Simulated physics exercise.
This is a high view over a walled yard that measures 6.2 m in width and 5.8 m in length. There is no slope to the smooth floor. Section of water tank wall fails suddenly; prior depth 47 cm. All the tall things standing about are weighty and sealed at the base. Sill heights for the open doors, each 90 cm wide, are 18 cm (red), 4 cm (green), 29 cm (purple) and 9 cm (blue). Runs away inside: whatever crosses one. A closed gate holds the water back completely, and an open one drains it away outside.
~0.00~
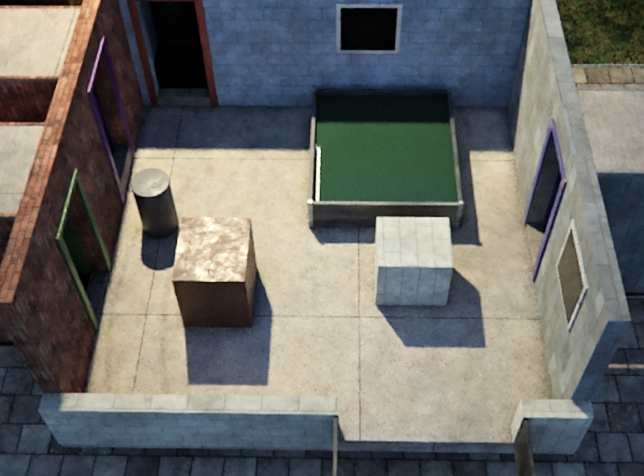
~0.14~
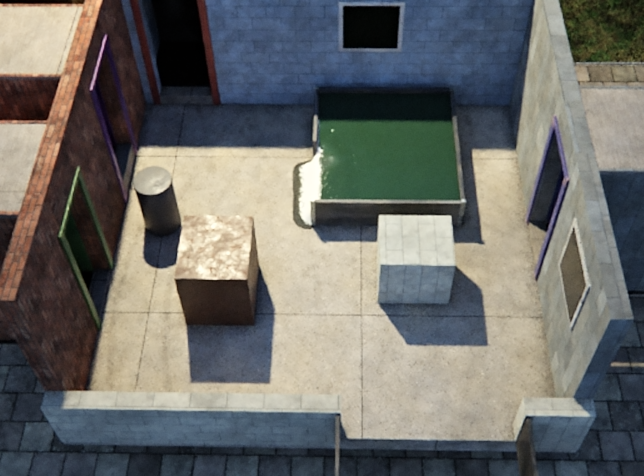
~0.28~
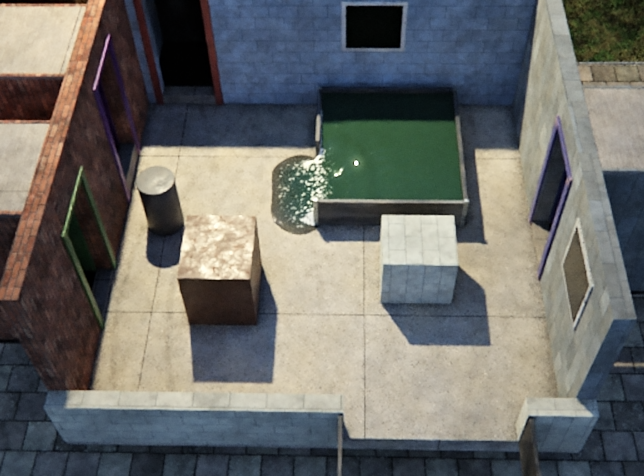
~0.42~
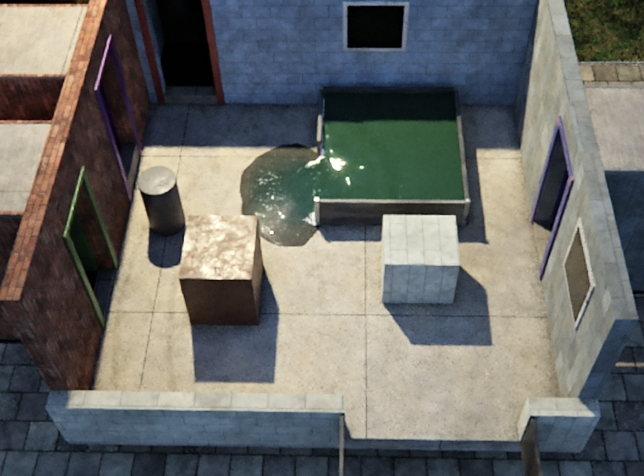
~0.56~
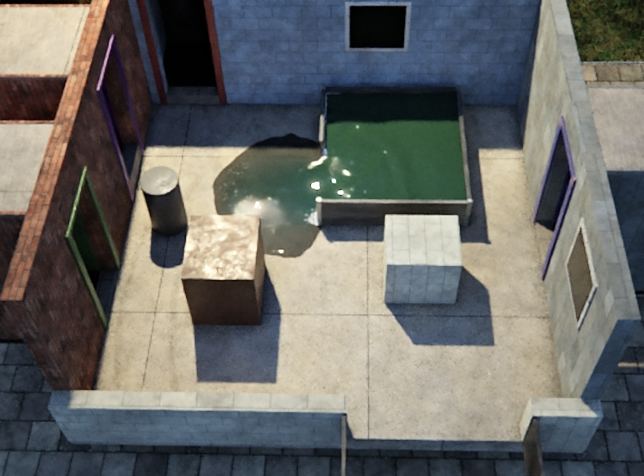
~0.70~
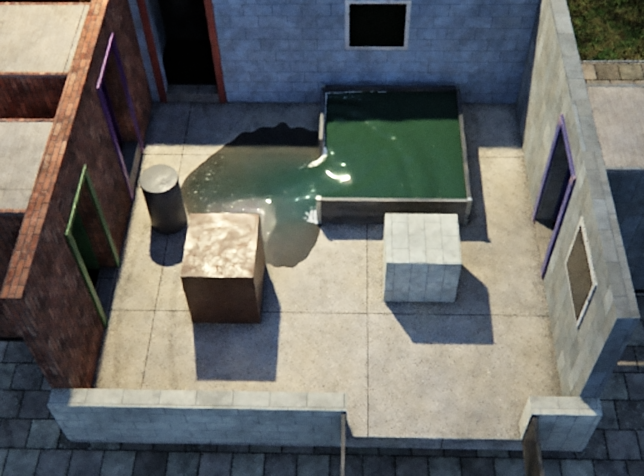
A green water tank stands against the back wall of a pale-floored walled yard, seen from high above. A grey cylinder and a brown block sit to its left, a pale block in front, with green- and purple-edged doorways along the side walls. Water pours through the tank's left side and spreads leftward in a widening, glinting pool around the brown block's back, while the view shifts very slightly.
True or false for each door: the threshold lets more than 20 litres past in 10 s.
Red door false, green door true, purple door false, blue door false.
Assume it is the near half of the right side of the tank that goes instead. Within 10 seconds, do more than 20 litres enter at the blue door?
Then the blue door ends up out of bounds.
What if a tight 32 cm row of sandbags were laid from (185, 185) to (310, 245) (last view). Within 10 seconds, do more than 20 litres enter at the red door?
Outcome - red: Fail.
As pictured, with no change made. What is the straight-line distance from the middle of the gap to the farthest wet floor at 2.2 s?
About 4.2 m.
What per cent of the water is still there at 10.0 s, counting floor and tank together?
That would be close to 92 per cent.
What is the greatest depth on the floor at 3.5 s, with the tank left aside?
Depth: Approx. 28 cm.
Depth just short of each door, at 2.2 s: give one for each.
Centimetres: Red 5 / green 12 / purple 23 / blue 0.
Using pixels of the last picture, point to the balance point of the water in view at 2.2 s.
Centre: Approx. (326, 175) px.
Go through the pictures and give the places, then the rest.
The first frame shows still water, 47 cm deep, in the water tank at (383, 147).
In the second frame, the front is at (302, 223), 0.6 m from the gap at (316, 187); 0.2 m2 of floor is under water; 47 cm left at the back of the water tank.
In the third frame, water pours out at (319, 188) and has run 0.8 m, to (285, 164); typically 8 cm deep outside, 47 cm at the water tank's back.
In the fourth frame, the front is at (249, 175), 1.2 m from the gap at (320, 188); 1.6 m2 of floor is under water; 47 cm left at the back of the water tank.
In the fifth frame, water pours out at (323, 188) and has run 1.6 m, to (220, 184); typically 5 cm deep outside, 47 cm at the water tank's back.
In the sixth frame, the front is at (188, 187), 2.1 m from the gap at (322, 186); 3.5 m2 of floor is under water; 47 cm left at the back of the water tank.
After 1.4 s water covers 25 % of the floor and is deepest (25 cm) near (305, 203); red door not reached, green door not reached, purple door 21 cm at the sill, 0 L in, blue door not reached.
After 2.2 s water covers 30 % of the floor and is deepest (28 cm) near (153, 105); red door 5 cm at the sill, 0 L in, green door 12 cm at the sill, 13 L in, purple door 23 cm at the sill, 0 L in, blue door not reached.
After 3.5 s water covers 40 % of the floor and is deepest (28 cm) near (153, 105); red door 17 cm at the sill, 4 L in, green door 13 cm at the sill, 79 L in, purple door 20 cm at the sill, 0 L in, blue door not reached.
After 6.0 s water covers 60 % of the floor and is deepest (16 cm) near (136, 184); red door 15 cm at the sill, 7 L in, green door 8 cm at the sill, 122 L in, purple door 16 cm at the sill, 0 L in, blue door not reached.
After 10.0 s water covers 90 % of the floor and is deepest (11 cm) near (87, 414); red door 9 cm at the sill, 7 L in, green door 8 cm at the sill, 163 L in, purple door 9 cm at the sill, 0 L in, blue door 3 cm at the sill, 0 L in.
